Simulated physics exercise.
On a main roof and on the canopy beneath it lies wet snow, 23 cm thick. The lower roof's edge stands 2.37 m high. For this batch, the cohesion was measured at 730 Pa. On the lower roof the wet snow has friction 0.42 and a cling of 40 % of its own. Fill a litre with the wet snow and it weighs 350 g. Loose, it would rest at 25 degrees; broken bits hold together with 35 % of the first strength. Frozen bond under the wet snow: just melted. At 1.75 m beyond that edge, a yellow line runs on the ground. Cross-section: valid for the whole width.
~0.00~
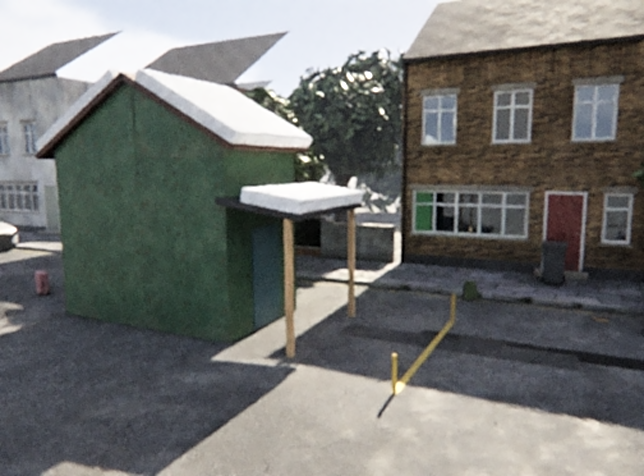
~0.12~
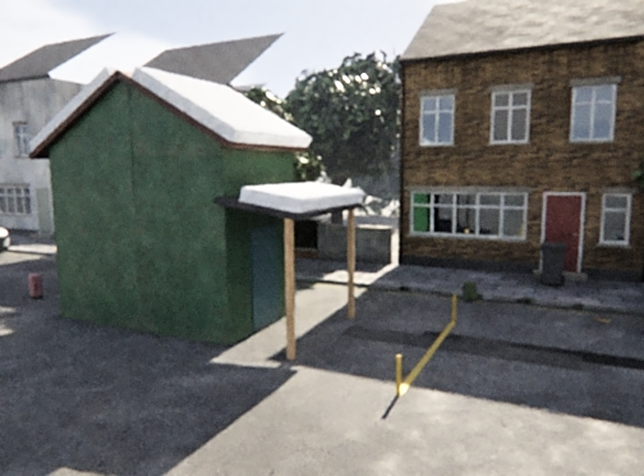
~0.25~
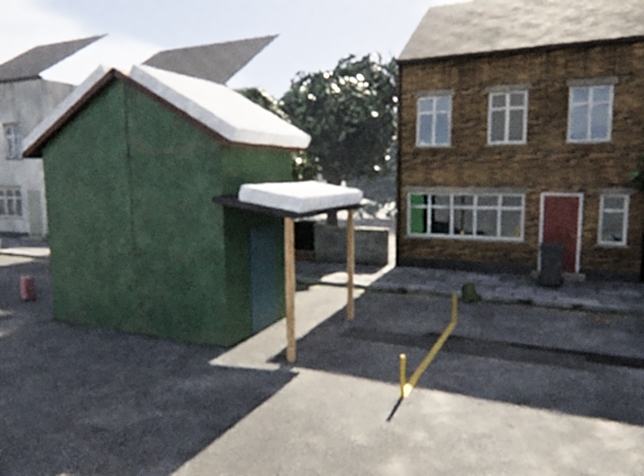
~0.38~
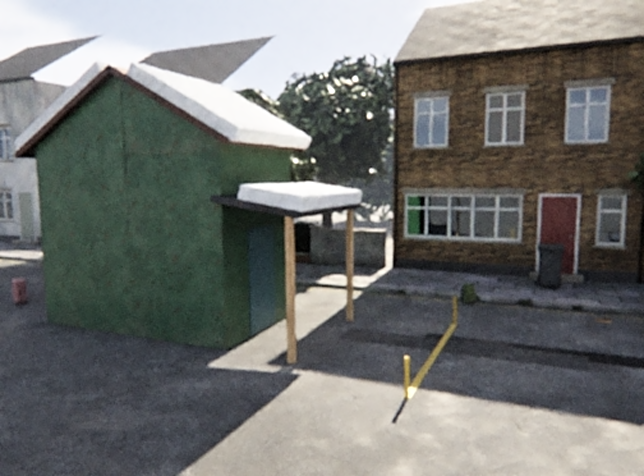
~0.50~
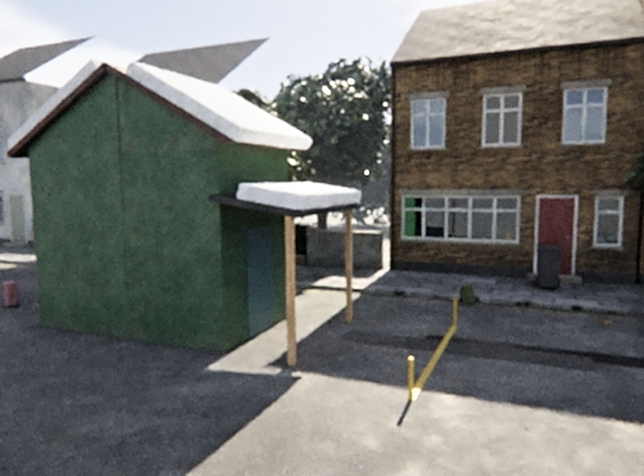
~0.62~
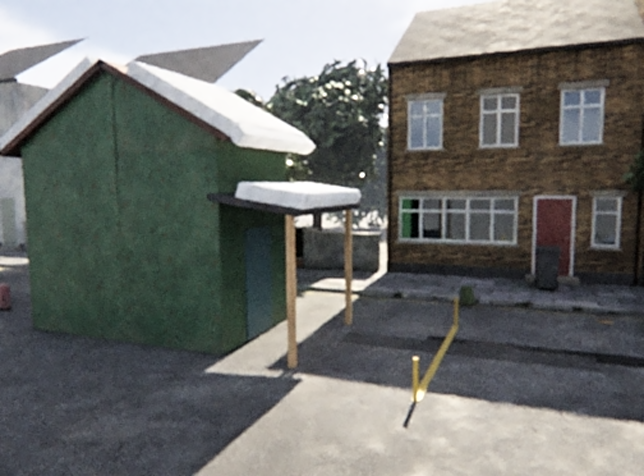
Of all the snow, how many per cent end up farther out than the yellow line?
I would say about 4 per cent of all the snow ends up past the yellow line.
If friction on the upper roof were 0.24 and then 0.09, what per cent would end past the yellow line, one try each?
Roughly 16 per cent first, roughly 30 per cent second.
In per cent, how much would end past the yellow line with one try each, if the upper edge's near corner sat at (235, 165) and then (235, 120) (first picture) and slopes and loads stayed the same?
The first try gives about 0 % and the second about 20 %.
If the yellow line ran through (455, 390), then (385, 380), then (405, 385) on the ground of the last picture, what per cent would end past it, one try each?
First try around 0 per cent, second around 12 per cent, third around 7 per cent.
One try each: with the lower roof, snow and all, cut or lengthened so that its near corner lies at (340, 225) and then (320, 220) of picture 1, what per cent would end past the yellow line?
Try 1: 0 %; try 2: 0 %.
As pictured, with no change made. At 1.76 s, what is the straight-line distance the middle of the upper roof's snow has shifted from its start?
About 1.8 m.
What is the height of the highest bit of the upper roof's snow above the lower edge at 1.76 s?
About 1.4 m.
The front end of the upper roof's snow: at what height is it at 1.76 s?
Measured height: Approx. 2.8 m.
After 1.15 s, none is below the lower edge and 0 % is past the line.
After 1.76 s, none is below the lower edge and 0 % is past the line.
After 2.38 s, 19 % is below the lower edge and 0 % is past the line.
After 3.00 s, 42 % is below the lower edge and 2 % is past the line.
After 6.00 s, 51 % is below the lower edge and 4 % is past the line.
